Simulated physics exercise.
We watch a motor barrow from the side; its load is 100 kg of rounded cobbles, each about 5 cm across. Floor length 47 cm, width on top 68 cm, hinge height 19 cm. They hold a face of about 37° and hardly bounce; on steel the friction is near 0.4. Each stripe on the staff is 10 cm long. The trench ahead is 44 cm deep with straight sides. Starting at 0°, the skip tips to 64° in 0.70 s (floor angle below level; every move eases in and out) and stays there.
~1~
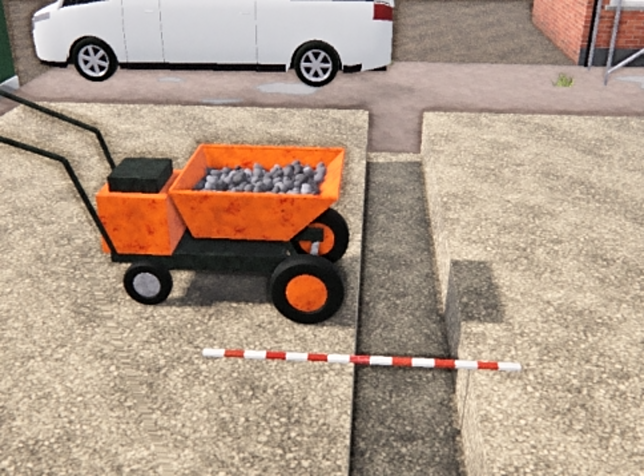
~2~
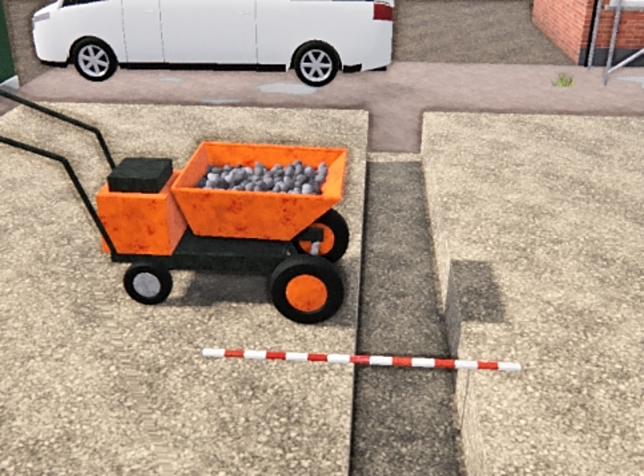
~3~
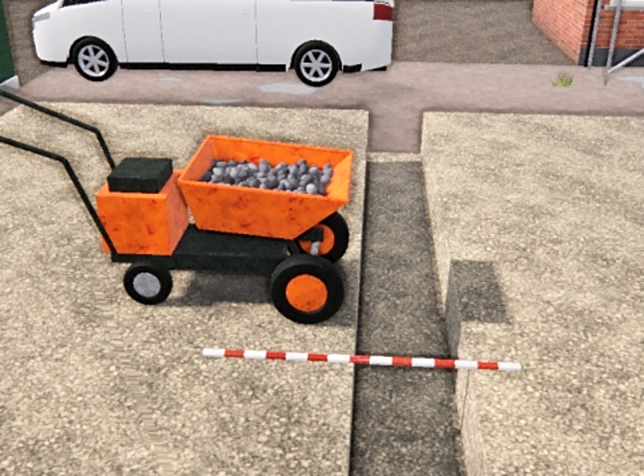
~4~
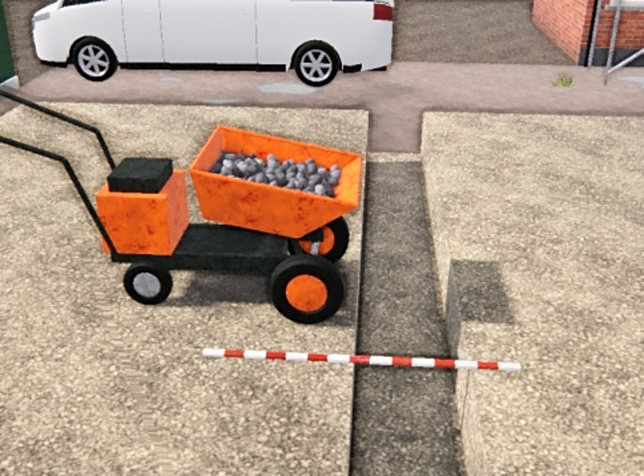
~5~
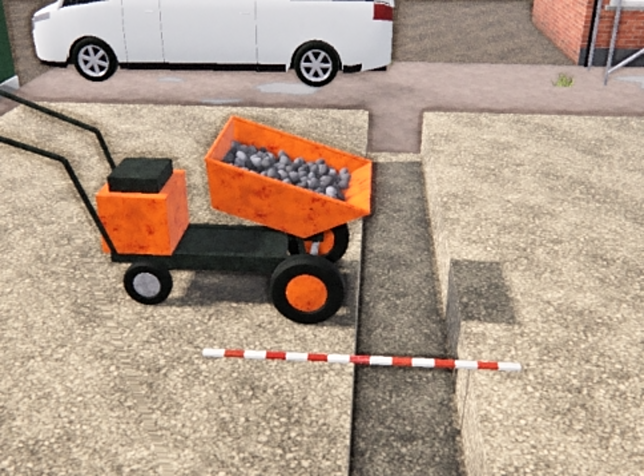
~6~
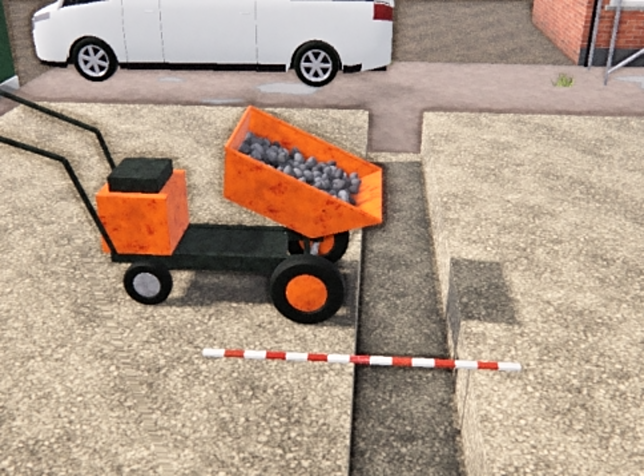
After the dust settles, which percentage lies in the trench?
Roughly 54 per cent ends in the trench.
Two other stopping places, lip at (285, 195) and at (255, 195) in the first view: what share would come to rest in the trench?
About 100 and 100 per cent.
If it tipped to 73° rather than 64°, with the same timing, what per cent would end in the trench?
In that case some 50 per cent.
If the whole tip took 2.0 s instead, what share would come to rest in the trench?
Then about 85 per cent.
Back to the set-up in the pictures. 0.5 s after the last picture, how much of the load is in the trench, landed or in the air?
Some 20 per cent.
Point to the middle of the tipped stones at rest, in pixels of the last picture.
Near (448, 347).
Then, 0.2 s after the last picture the floor is at 54°, 100 % in the skip; the foremost stones are at (392, 225).
Then, 0.5 s after the last picture the floor is at 64°, 78 % in the skip, 21 % in the trench, 2 % past the trench; the foremost stones are at (463, 291).
Then, 0.8 s after the last picture the floor is at 64°, 23 % in the skip, 32 % in the trench, 45 % past the trench; the foremost stones are at (575, 299).
Then, 2.8 s after the last picture the floor is at 64°, 0 % in the skip, 54 % in the trench, 46 % past the trench; the foremost stones are past the picture's edge.
